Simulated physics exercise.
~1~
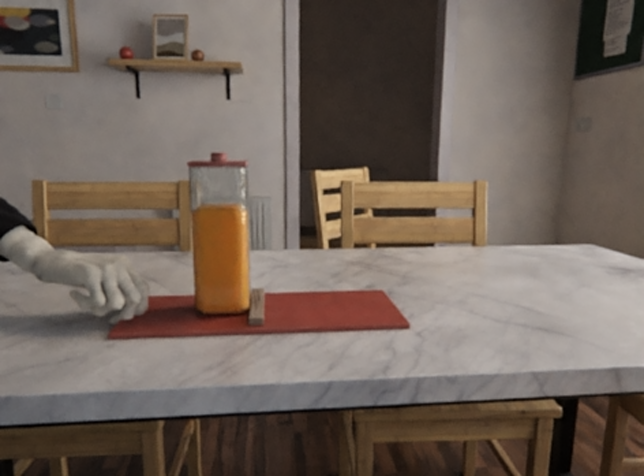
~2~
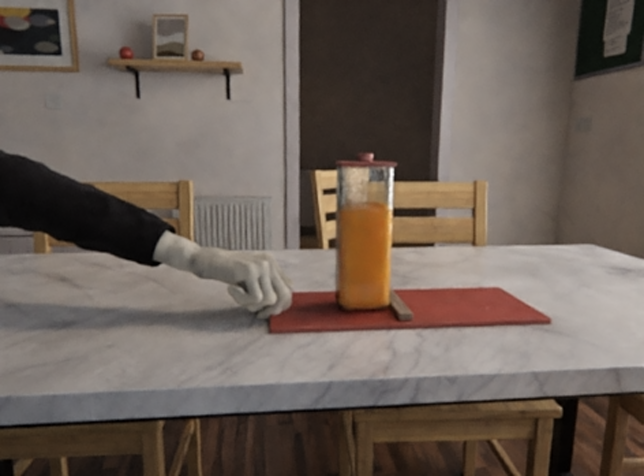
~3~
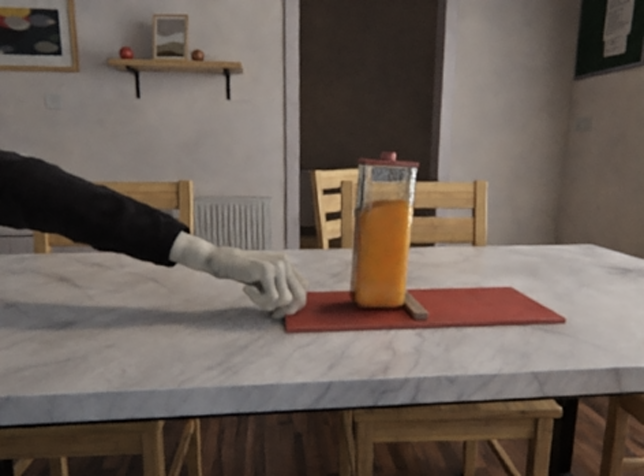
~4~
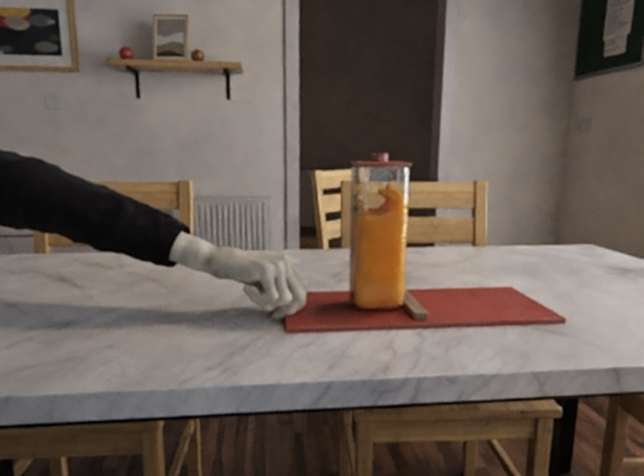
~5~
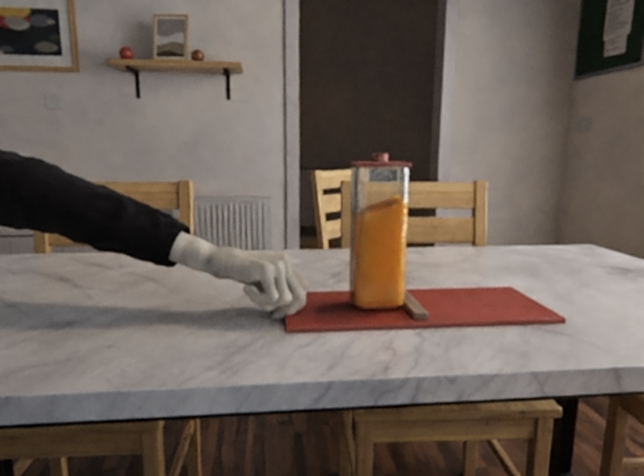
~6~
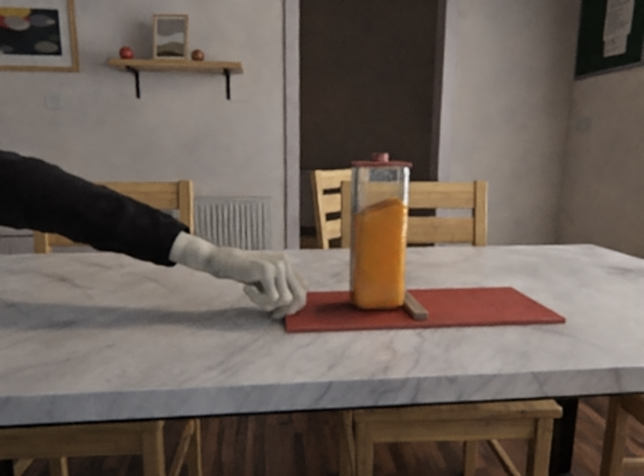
In a grey-walled dining room seen from across a white marble table, a clear capped flask of orange juice stands on a red board, with a small strip at its foot. Wooden chairs, a doorway and a shelf holding red fruit and a frame are behind. A pale hand in a black sleeve, at the board's left end, moves it to the right with the flask riding along. As the board stops, the flask tips rightward, then settles back upright while the juice sloshes inside. It ends standing in its place on the still board, the hand beside it.
